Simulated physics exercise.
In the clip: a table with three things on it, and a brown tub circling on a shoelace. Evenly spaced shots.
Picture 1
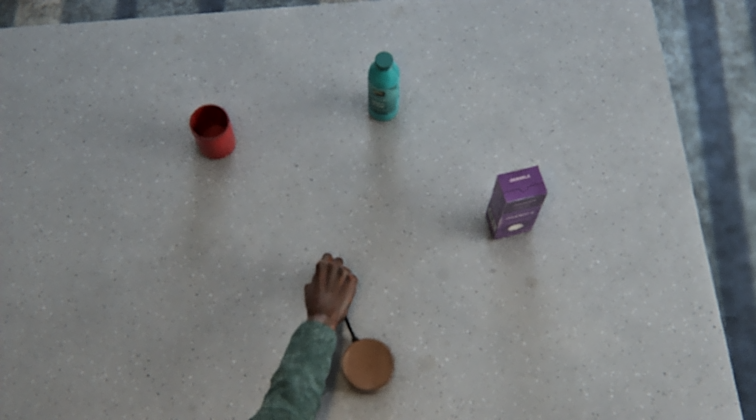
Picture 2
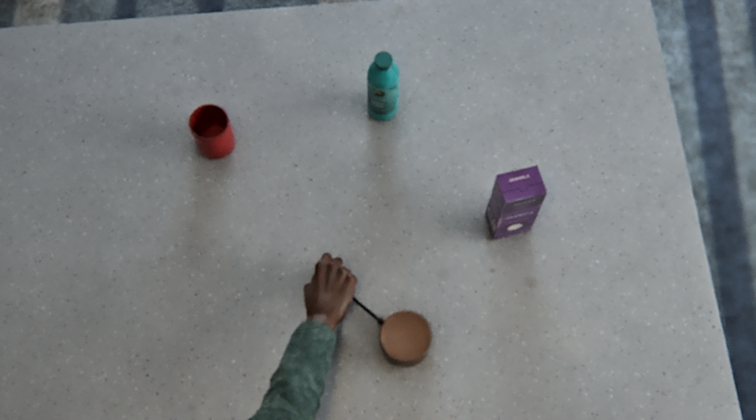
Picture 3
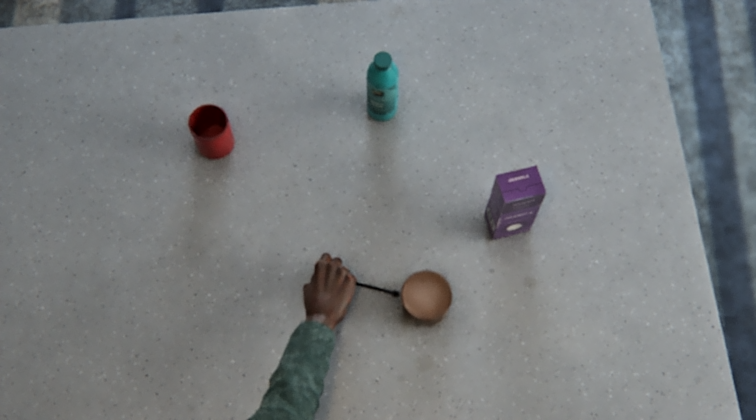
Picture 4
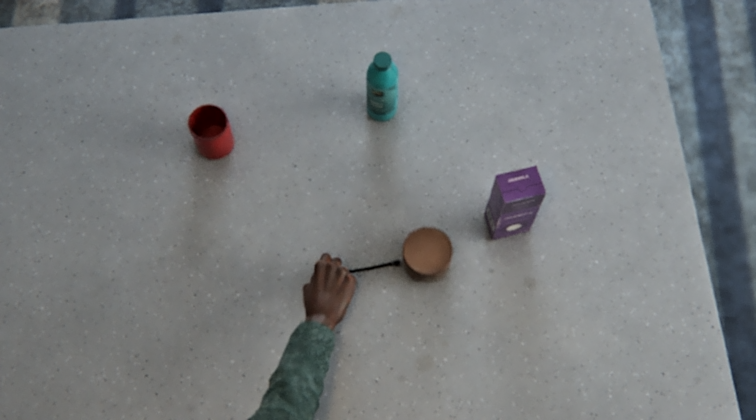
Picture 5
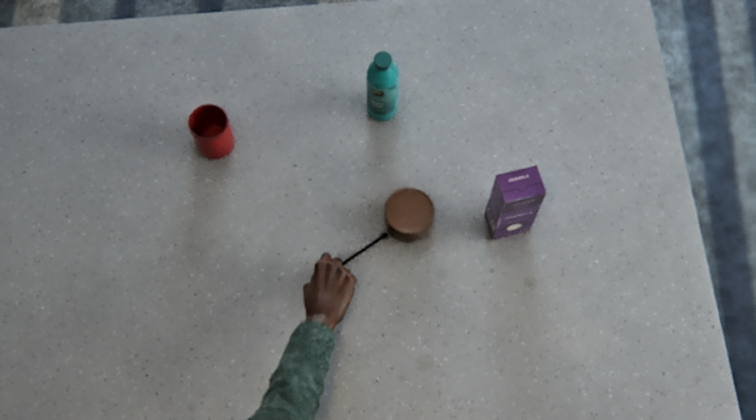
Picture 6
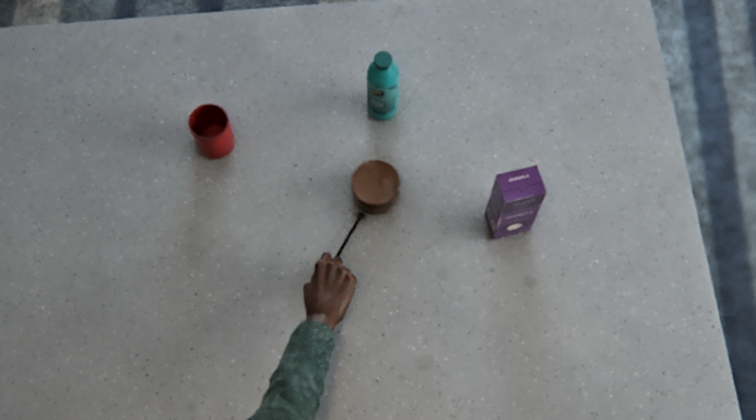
A pale speckled tabletop is seen from above, with a blue-grey striped rug beyond its edge. A red mug stands at upper left, a turquoise bottle at the top centre and a purple carton at right, while a green-sleeved hand holds a dark cord tied to a brown tub. The tub circles anticlockwise around the nearly still hand, from below it, past the right side, to above it.
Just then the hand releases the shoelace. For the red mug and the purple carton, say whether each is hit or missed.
The red mug is hit, the purple carton is missed.
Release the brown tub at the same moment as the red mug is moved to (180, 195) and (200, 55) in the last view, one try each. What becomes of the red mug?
It is avoided the first time and is avoided the second time.
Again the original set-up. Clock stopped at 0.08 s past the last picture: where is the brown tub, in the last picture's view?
Somewhere about (295, 161), I'd say.
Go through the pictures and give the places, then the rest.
Brown tub (368, 364); red mug (209, 122); purple carton (522, 184); turquoise bottle (384, 59), in the first frame.
Brown tub (406, 336), in the second frame.
Brown tub (427, 295), in the third frame.
Brown tub (428, 250), in the fourth frame.
Brown tub (409, 211), in the fifth frame.
Brown tub (376, 182); red mug (208, 121); purple carton (521, 183); turquoise bottle (383, 59); going round anticlockwise, in the sixth frame.
Then, 0.08 s after the last picture, tub near (295, 161).
Then, 0.20 s after the last picture, tub near (254, 147); red mug tapped.
At rest, tub near (254, 147); red mug tapped. The red mug gets hit and the purple carton escapes it.
